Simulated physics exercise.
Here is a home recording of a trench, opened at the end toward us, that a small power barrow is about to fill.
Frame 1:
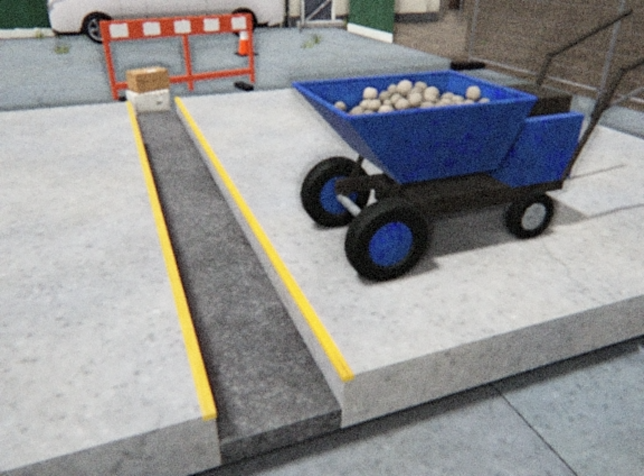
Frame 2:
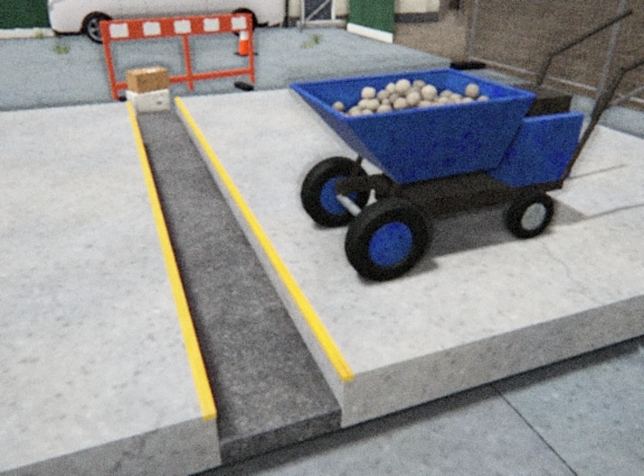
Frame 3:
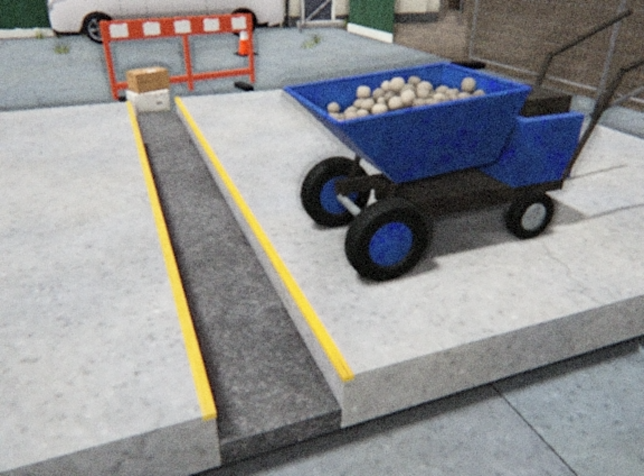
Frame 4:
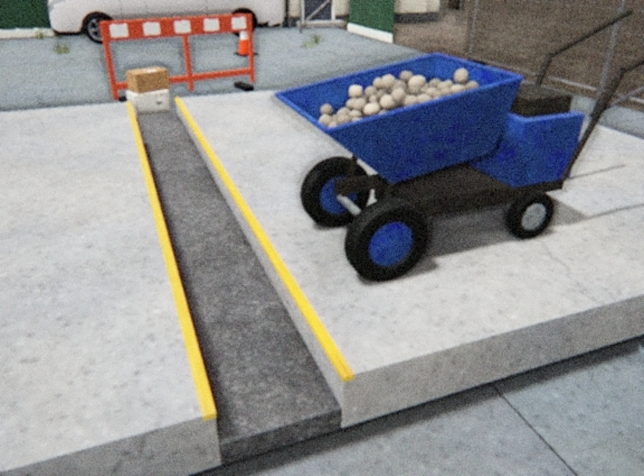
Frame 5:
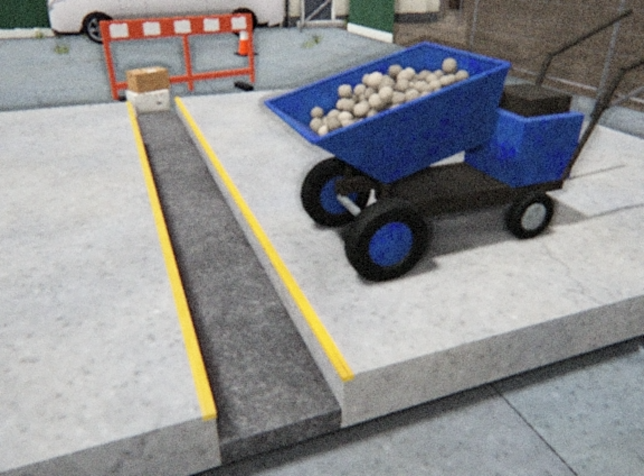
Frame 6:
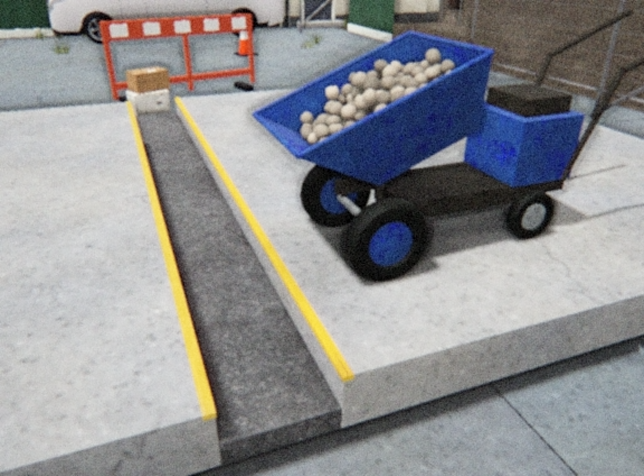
A blue skip full of pale pebbles tilts forward on a parked barrow beside a trench.
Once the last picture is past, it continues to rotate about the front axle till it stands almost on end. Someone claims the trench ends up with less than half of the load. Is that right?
Not right, it ends up with more than half.
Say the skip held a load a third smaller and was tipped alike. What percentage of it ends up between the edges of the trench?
My estimate is near 90 per cent.
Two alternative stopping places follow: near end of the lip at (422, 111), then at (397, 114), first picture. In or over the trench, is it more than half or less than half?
For the first case I'd say upwards of half, and for the second case upwards of half.
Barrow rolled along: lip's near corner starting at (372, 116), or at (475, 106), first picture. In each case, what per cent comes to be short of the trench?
About 0 %, then 40 %.
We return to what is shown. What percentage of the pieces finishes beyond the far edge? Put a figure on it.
10 %.
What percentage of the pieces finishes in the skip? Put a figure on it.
It is some 20 percent.
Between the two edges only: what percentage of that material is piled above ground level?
About 15 in a hundred.
Just after the last frame, skip tipped steeply; every one in the skip.
A moment on, skip tipped right over; roughly two thirds in the skip; roughly a third in or heaped over the trench; just a few beyond it; just a few falling.
Further on, skip tipped right over; roughly a quarter in the skip; roughly two thirds in or heaped over the trench; about a tenth beyond it.
When it is over, skip tipped right over; roughly a quarter in the skip; roughly two thirds in or heaped over the trench; about a tenth beyond it.
